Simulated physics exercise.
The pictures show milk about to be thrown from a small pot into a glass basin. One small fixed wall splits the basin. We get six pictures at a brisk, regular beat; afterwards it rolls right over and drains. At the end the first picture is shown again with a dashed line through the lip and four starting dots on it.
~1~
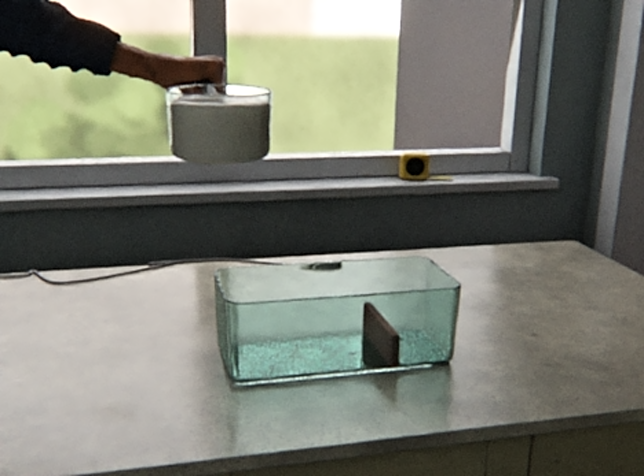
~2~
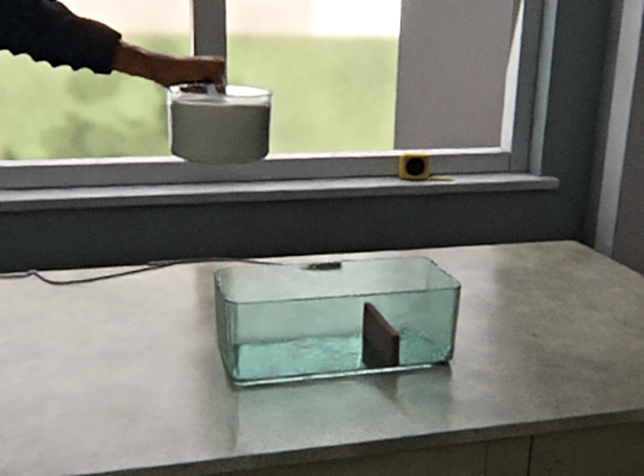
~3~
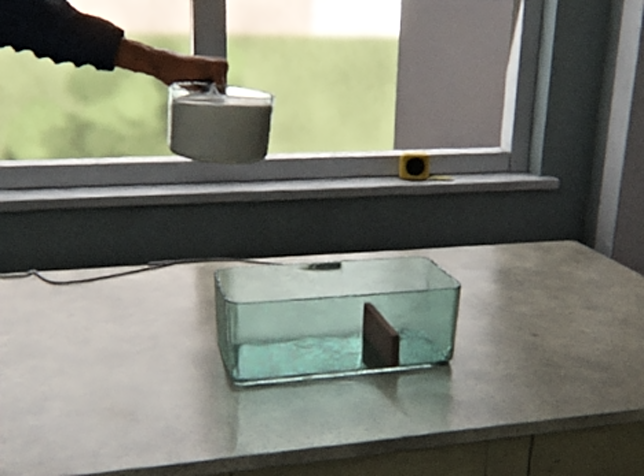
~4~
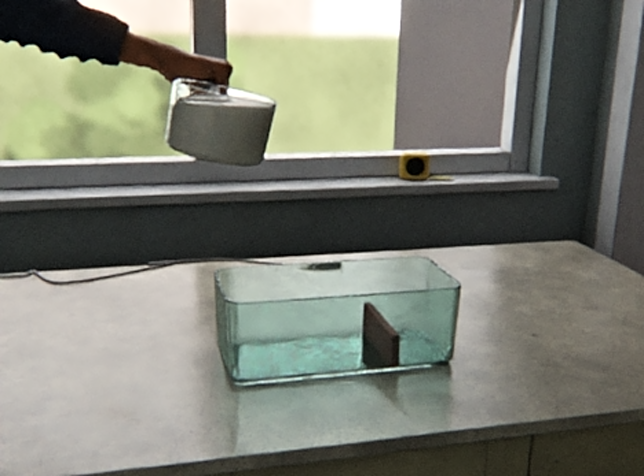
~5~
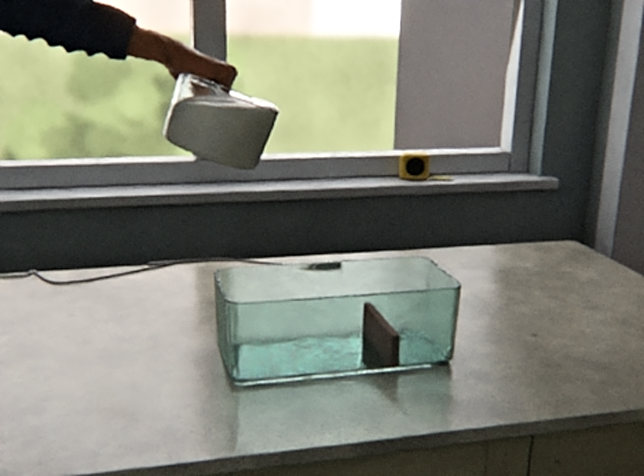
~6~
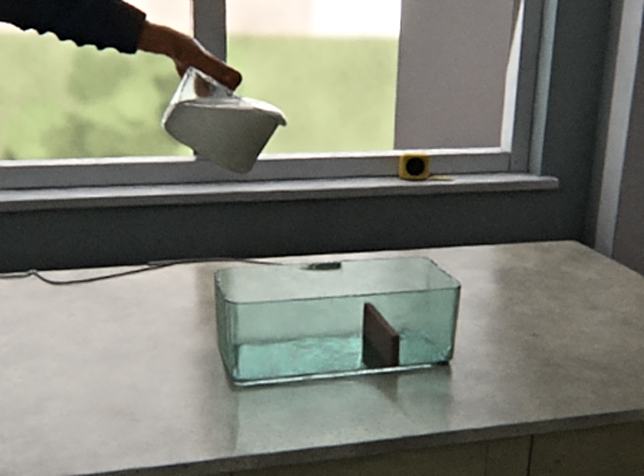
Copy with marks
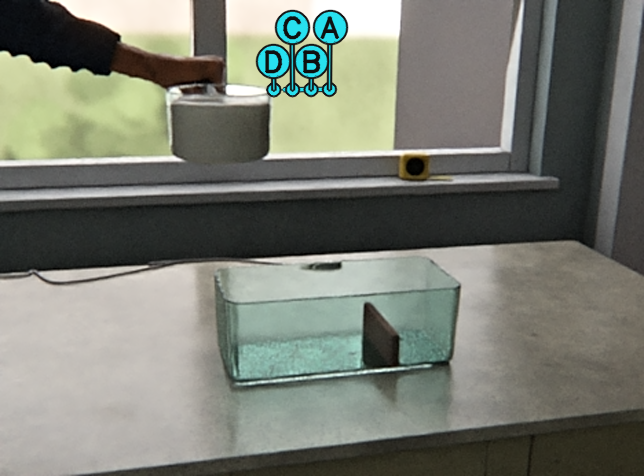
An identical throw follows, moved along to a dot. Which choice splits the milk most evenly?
It is A.
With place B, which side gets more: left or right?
The left side.
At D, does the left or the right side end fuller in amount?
More ends on the left.
On the marked copy, A at (329, 89); B at (311, 89); C at (292, 89); D at (273, 89).
Choosing A, about 49 % ends left of the wall and 48 % right of it; 3 % is lost outside.
Choosing B, about 72 % ends left of the wall and 24 % right of it; 4 % is lost outside.
Choosing C, about 91 % ends left of the wall and 5 % right of it; 5 % is lost outside.
Choosing D, about 88 % ends left of the wall and 9 % right of it; 3 % is lost outside.
